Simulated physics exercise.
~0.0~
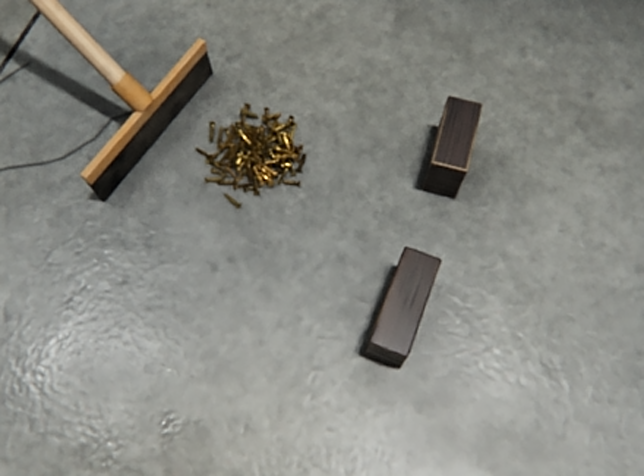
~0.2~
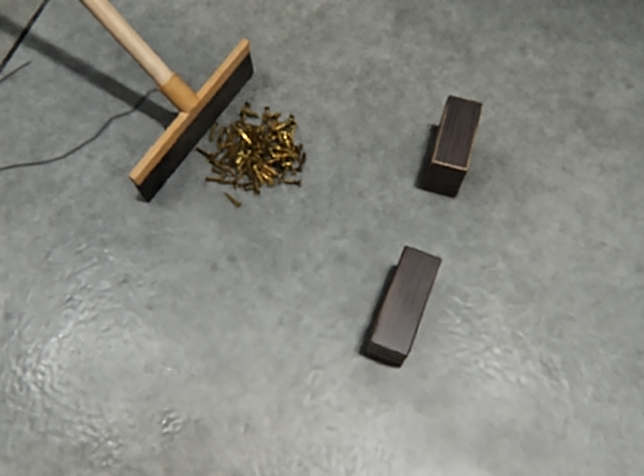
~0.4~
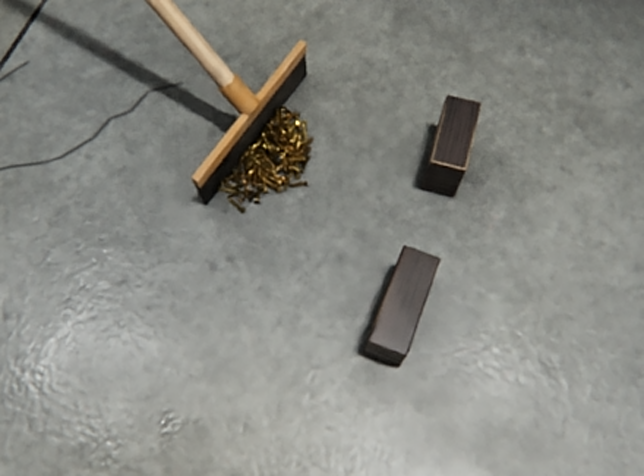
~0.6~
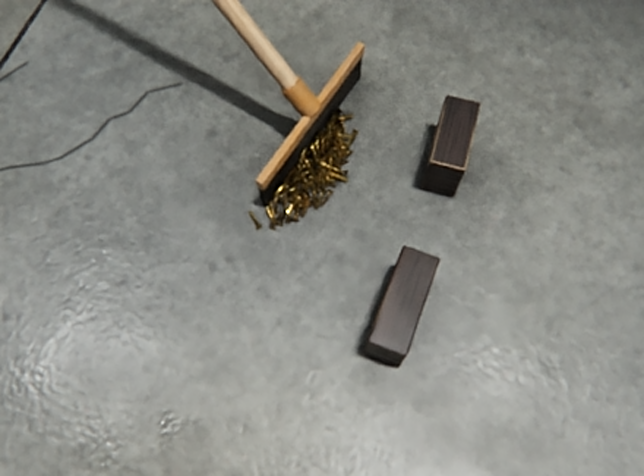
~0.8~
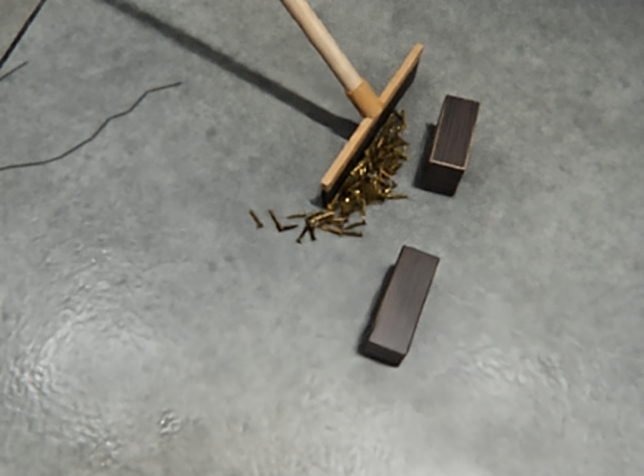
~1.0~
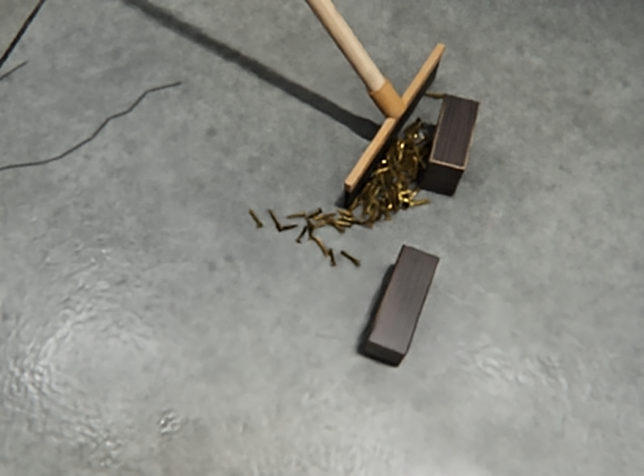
A squeegee pushes a pile of brass-coloured screws right, leaving them spread before two dark blocks.
